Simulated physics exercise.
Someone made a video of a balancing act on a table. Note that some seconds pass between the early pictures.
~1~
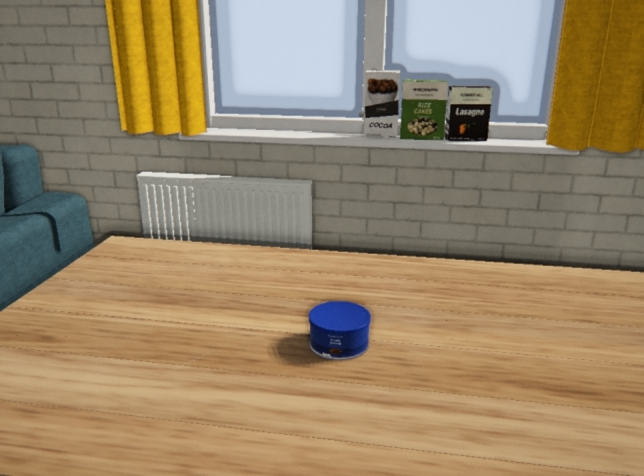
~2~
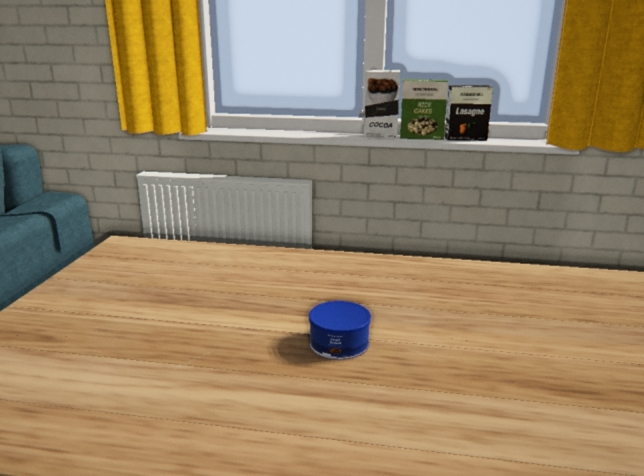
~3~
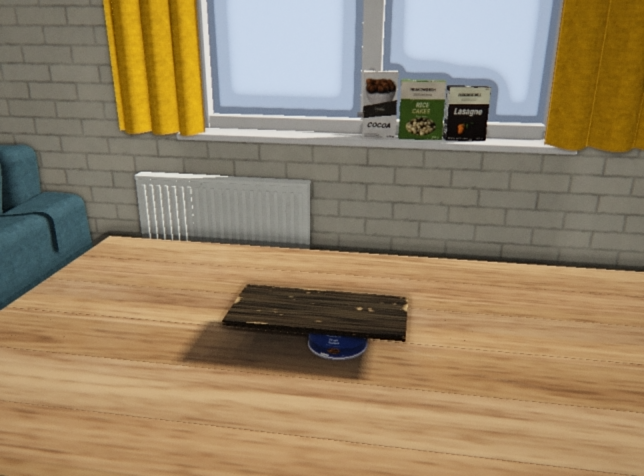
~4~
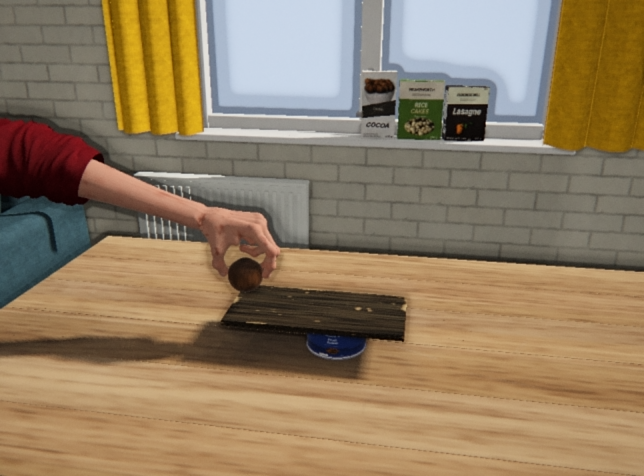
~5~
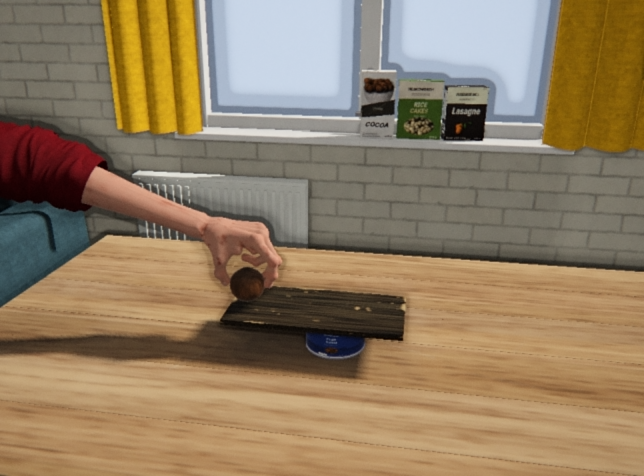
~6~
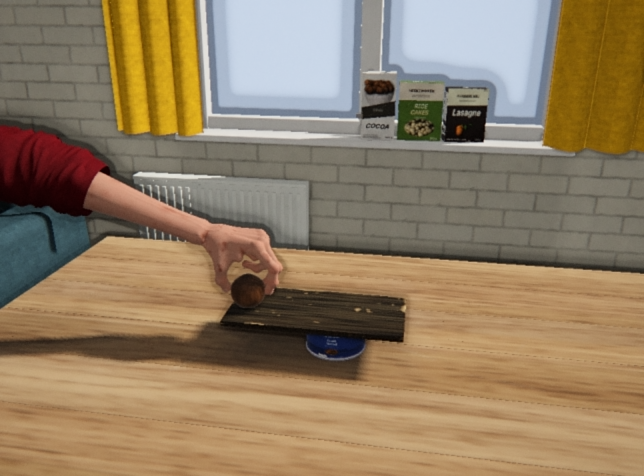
A hand lowering a round brown object onto the left end of a dark plank laid across a small blue tub.
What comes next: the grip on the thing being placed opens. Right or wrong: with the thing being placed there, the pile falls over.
Right, it falls over.
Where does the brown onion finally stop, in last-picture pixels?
Around (208, 322).
Then, 0.30 s past the last view, brown onion now fallen; black board rocked 27° from its first pose.
Then, 0.50 s past the last view, black board rocked 22° from its first pose.
Then, 1.40 s past the last view, nothing new.
Finally, fallen, brown onion; the other 2 still in place. Final places as the last picture's camera would see them, brown onion near (208, 322). The stack loses its balance.
